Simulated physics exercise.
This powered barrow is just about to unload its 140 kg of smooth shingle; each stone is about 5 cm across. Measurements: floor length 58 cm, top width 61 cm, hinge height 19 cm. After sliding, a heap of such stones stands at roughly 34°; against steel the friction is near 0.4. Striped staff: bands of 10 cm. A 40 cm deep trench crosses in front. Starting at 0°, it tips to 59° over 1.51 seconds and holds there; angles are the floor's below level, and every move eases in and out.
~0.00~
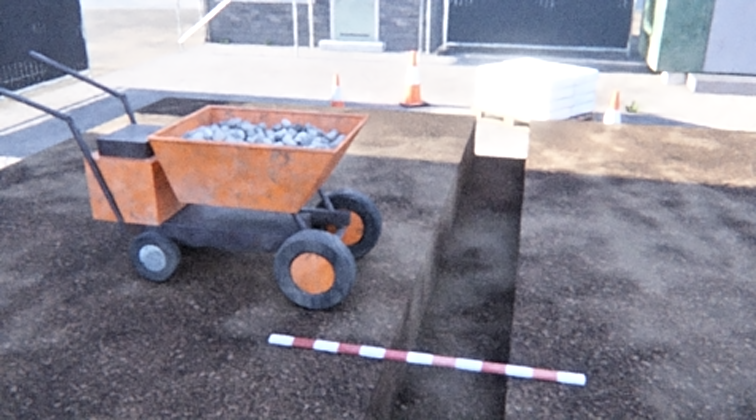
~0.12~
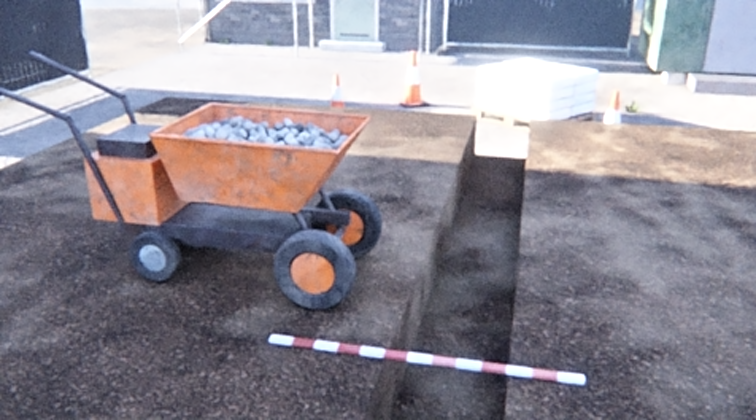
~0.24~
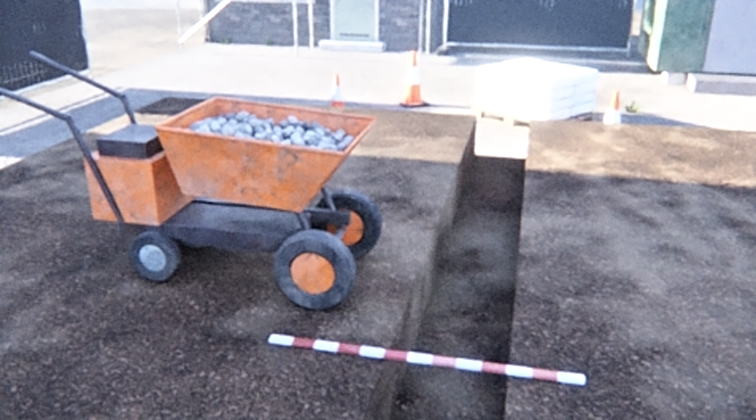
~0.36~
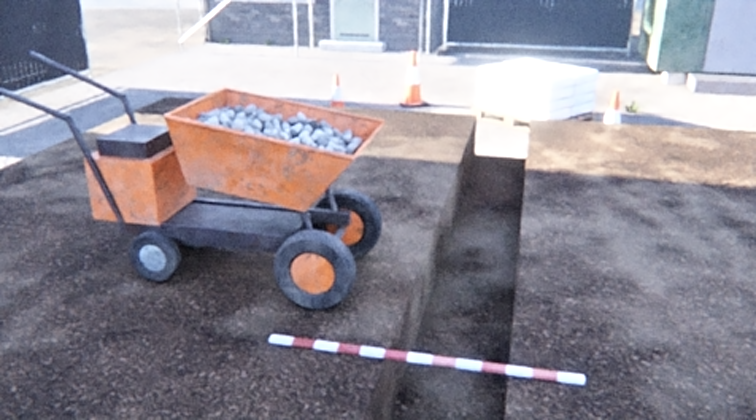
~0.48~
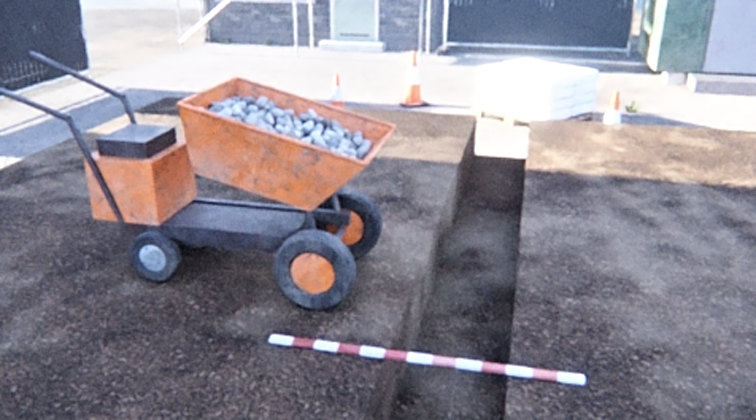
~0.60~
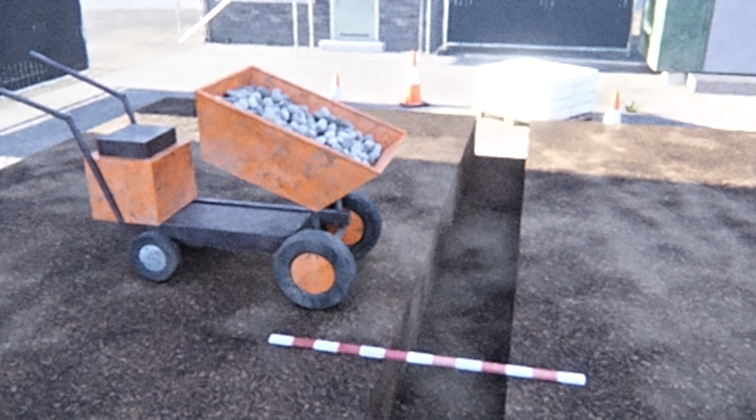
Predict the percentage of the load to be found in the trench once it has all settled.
Roughly 60 percent of the load ends up there.
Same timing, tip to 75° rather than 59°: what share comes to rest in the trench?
I'd guess some 75 in a hundred.
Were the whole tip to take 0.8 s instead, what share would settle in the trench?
Something close to 45 per cent.
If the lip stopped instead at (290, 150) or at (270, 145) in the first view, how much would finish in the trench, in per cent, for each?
About 70 per cent from the first spot, about 60 from the second.
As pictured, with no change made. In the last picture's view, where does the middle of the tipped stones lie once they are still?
I'd point to around (476, 355).
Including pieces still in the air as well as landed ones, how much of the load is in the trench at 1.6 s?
Close to 20 per cent at that time.
After 1.1 s the floor is at 50°; 100 % in the tray; the foremost stones are at (427, 196).
After 1.6 s the floor is at 59°; 79 % in the tray, 20 % in the trench, 2 % past the trench; the foremost stones are at (531, 301).
After 2.0 s the floor is at 59°; 57 % in the tray, 36 % in the trench, 7 % past the trench; the foremost stones are at (614, 303).
After 3.9 s the floor is at 59°; 32 % in the tray, 60 % in the trench, 8 % past the trench; the foremost stones are at (689, 310).
